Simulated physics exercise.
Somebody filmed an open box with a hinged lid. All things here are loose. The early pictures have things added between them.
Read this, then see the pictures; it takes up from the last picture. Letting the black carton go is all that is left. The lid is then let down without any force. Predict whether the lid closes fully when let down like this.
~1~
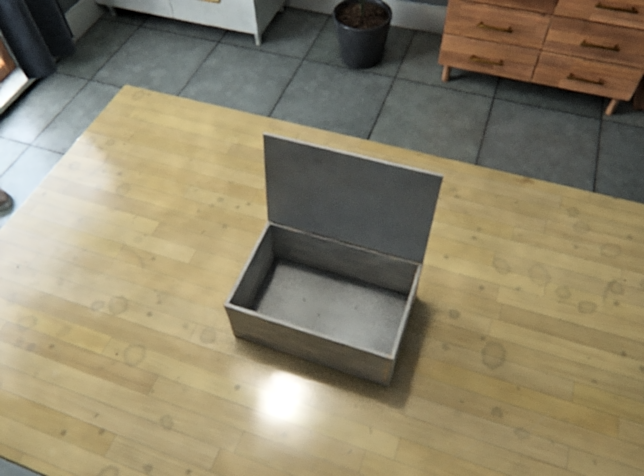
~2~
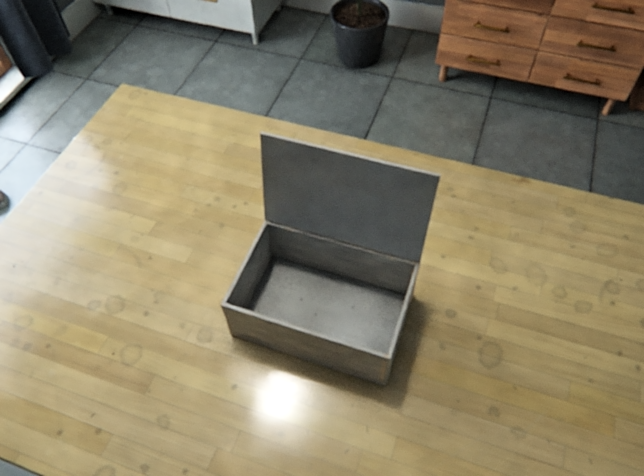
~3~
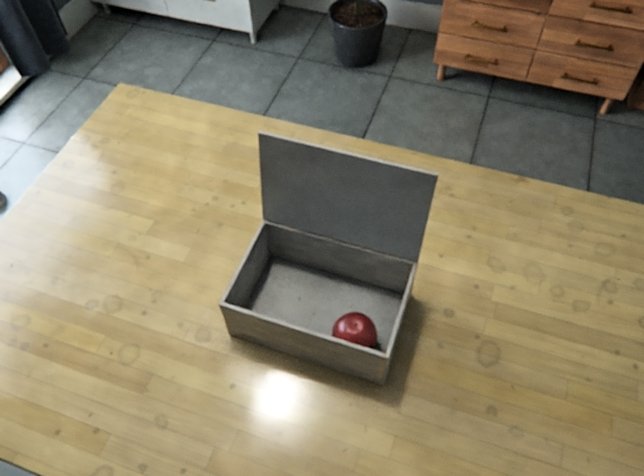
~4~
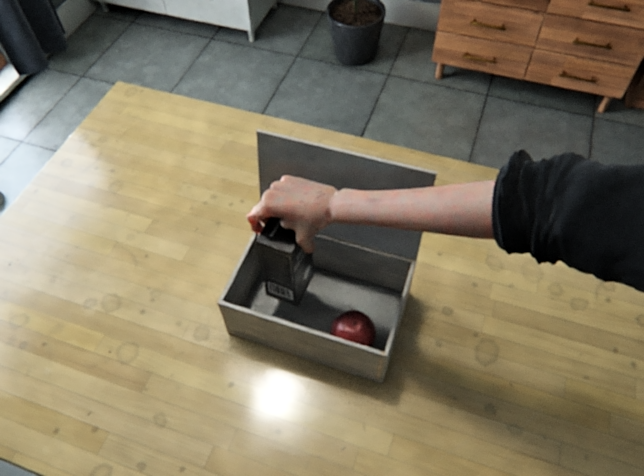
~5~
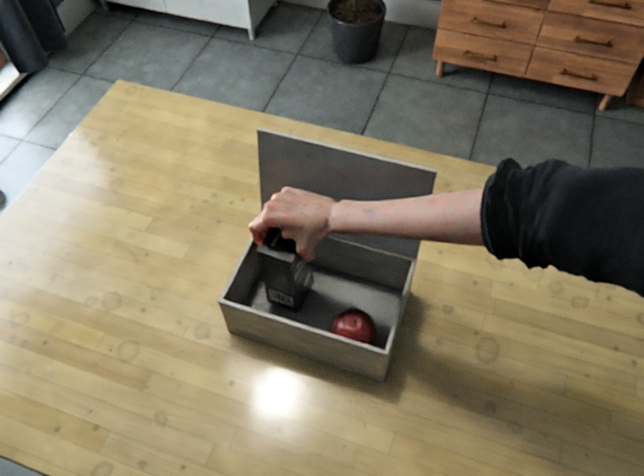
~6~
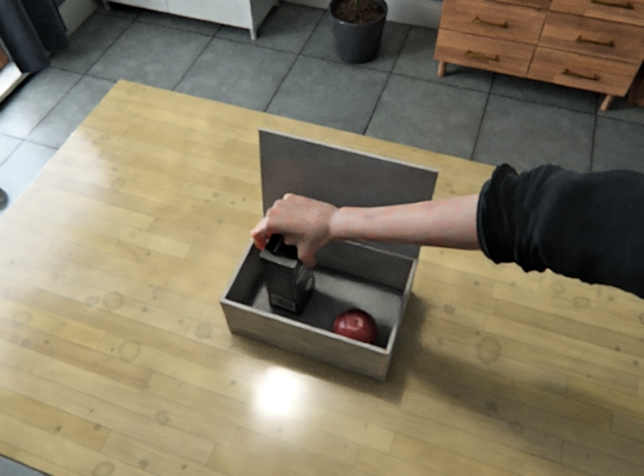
Most likely the lid stays clear of the rim.
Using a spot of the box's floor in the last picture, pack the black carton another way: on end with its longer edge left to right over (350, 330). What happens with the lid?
Well, in that case it fits down fine.
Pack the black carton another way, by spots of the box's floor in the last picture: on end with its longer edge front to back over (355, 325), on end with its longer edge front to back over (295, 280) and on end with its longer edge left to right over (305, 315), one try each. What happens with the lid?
In order, the lid fits down, then gets blocked, then gets blocked.
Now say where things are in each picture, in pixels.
In the first frame, the last thing is not in view yet.
In the second frame, the last thing is not in view yet.
In the third frame, the last thing is not in view yet.
In the fourth frame, still above its spot; black carton (287, 260).
In the fifth frame, still above its spot; black carton (288, 268).
In the sixth frame, put in, still held; black carton (290, 273).
Then, 1.10 s later than the last frame, lid starting down.
Then, 1.40 s later than the last frame, lid 72° above the rim.
Then, 1.60 s later than the last frame, lid 58° above the rim.
When it is over, lid 50° above the rim; both as before. End places, in pixels of the last picture, black carton near (288, 274).
